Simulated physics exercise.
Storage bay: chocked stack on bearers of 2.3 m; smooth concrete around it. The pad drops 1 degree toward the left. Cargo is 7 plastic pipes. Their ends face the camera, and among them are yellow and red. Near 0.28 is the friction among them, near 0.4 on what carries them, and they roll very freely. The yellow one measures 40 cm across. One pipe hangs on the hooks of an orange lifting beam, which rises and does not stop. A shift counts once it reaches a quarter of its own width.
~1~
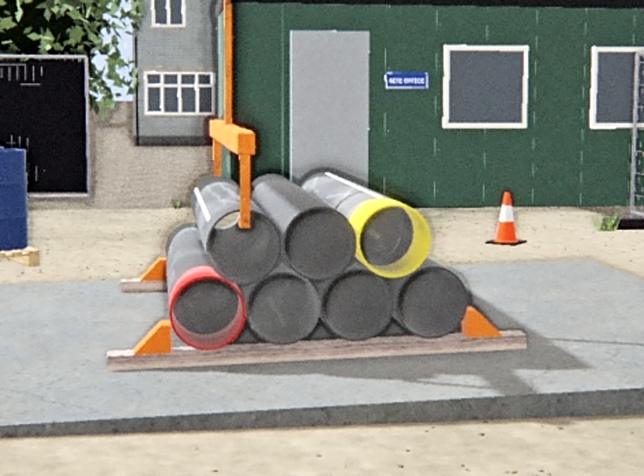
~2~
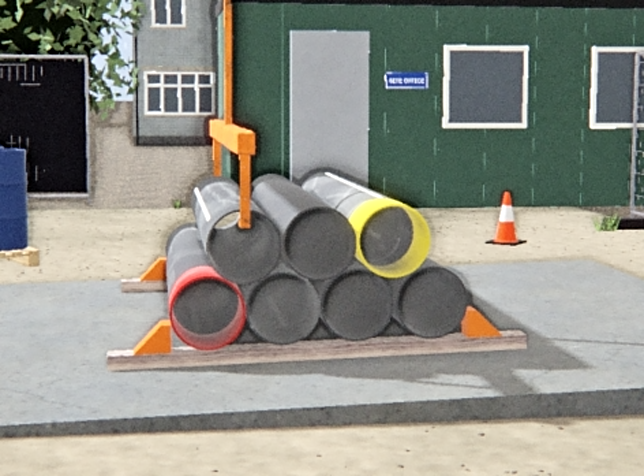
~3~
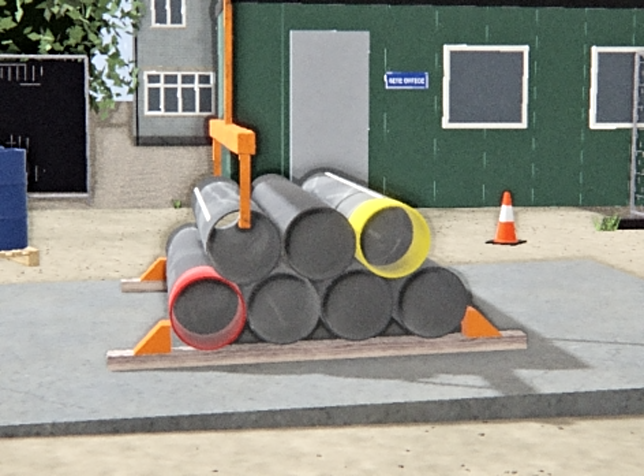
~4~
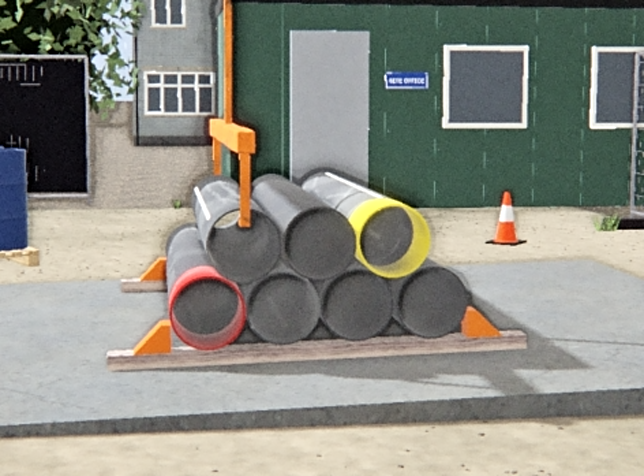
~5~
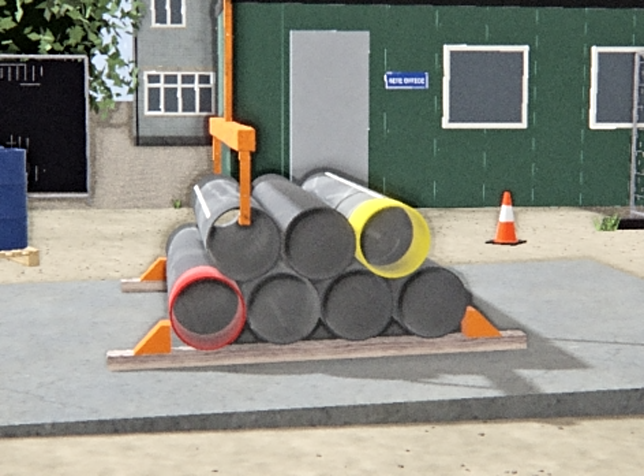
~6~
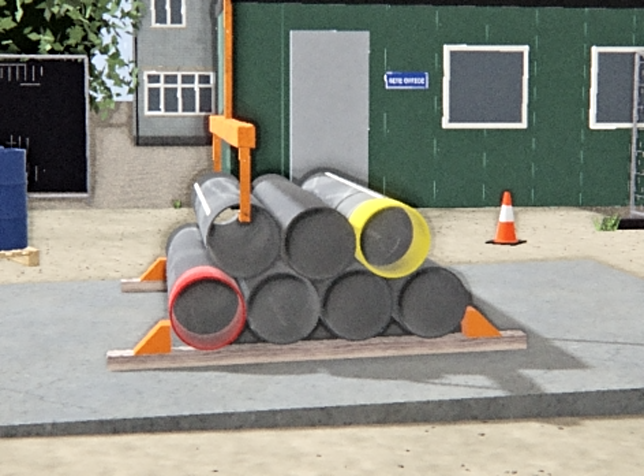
The clip shows a chocked stack of seven dark pipes on a concrete pad, one rimmed red and another yellow; everything looks almost still until an orange lifting beam raises the upper-left pipe very slightly while the others stay put.
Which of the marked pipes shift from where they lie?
Result - yellow in original position, red in original position.
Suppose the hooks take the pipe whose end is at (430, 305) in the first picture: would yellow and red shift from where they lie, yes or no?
Well, yellow? Yes, it will. Red? No, it won't.
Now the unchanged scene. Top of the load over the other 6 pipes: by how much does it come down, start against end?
Drop: Approx. 0 centimetres.
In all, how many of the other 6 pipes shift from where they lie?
The exact total comes out at 0.
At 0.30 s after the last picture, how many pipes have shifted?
0.
Then, 0.3 s after the last picture, yellow is where it was; red is where it was; 0 of the other 6 have shifted.
At rest (0.7 s after the last picture), yellow is where it was; red is where it was; 0 of the other 6 have shifted.
